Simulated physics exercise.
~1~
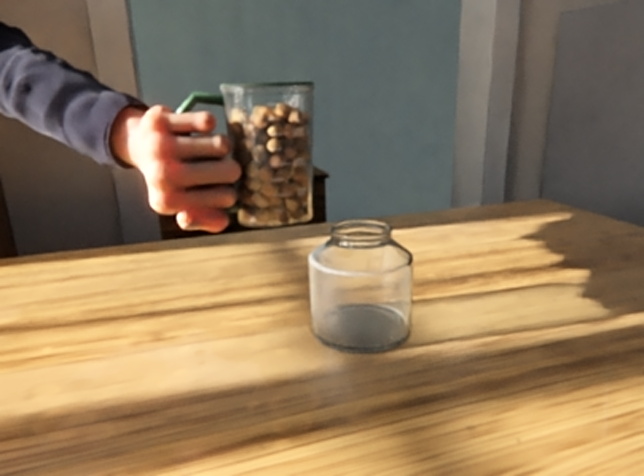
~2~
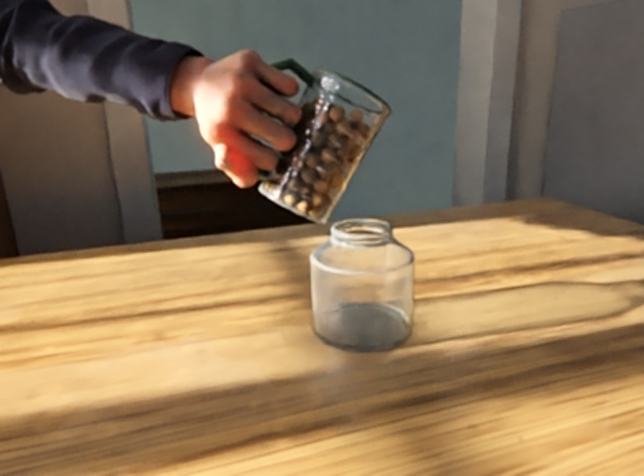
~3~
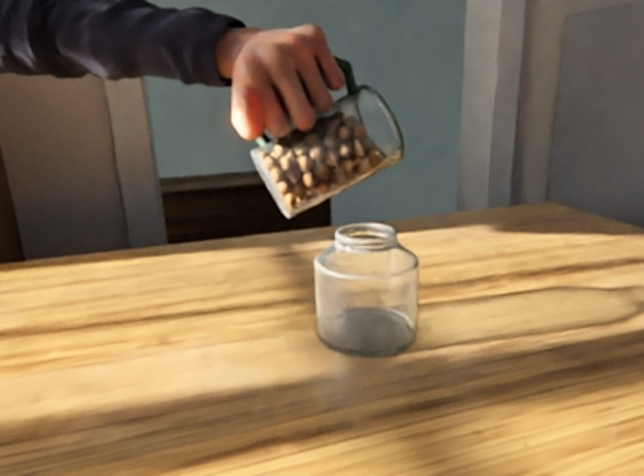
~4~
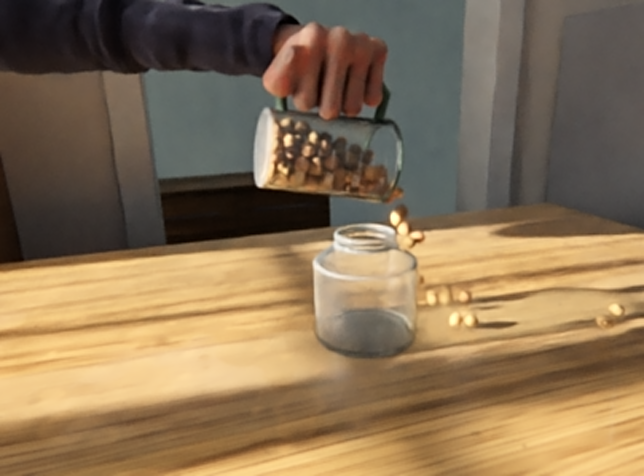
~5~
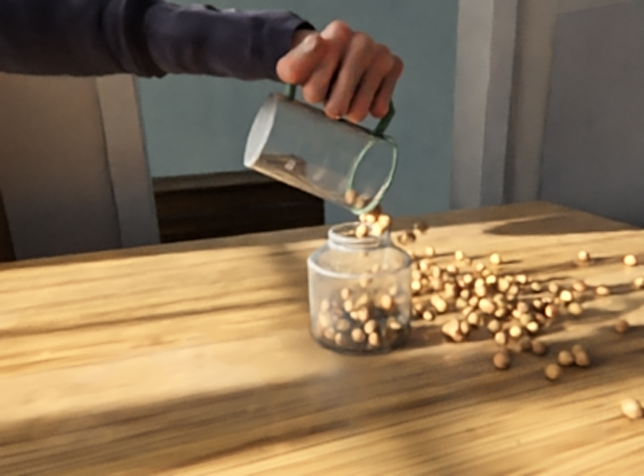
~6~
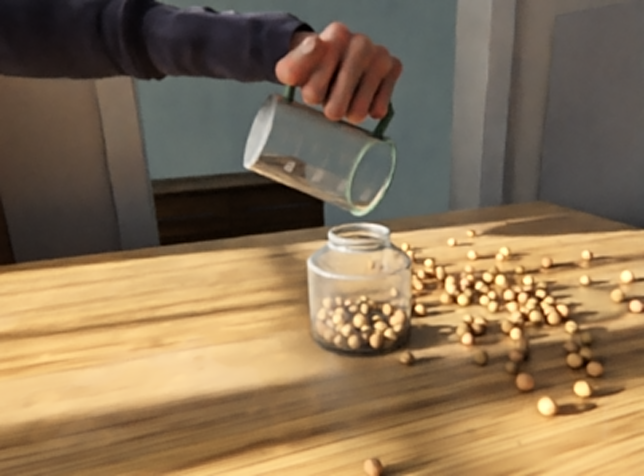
Hand tipping wooden beads from a clear measuring cup over a glass jar, most scattering across the table, some filling the bottom.
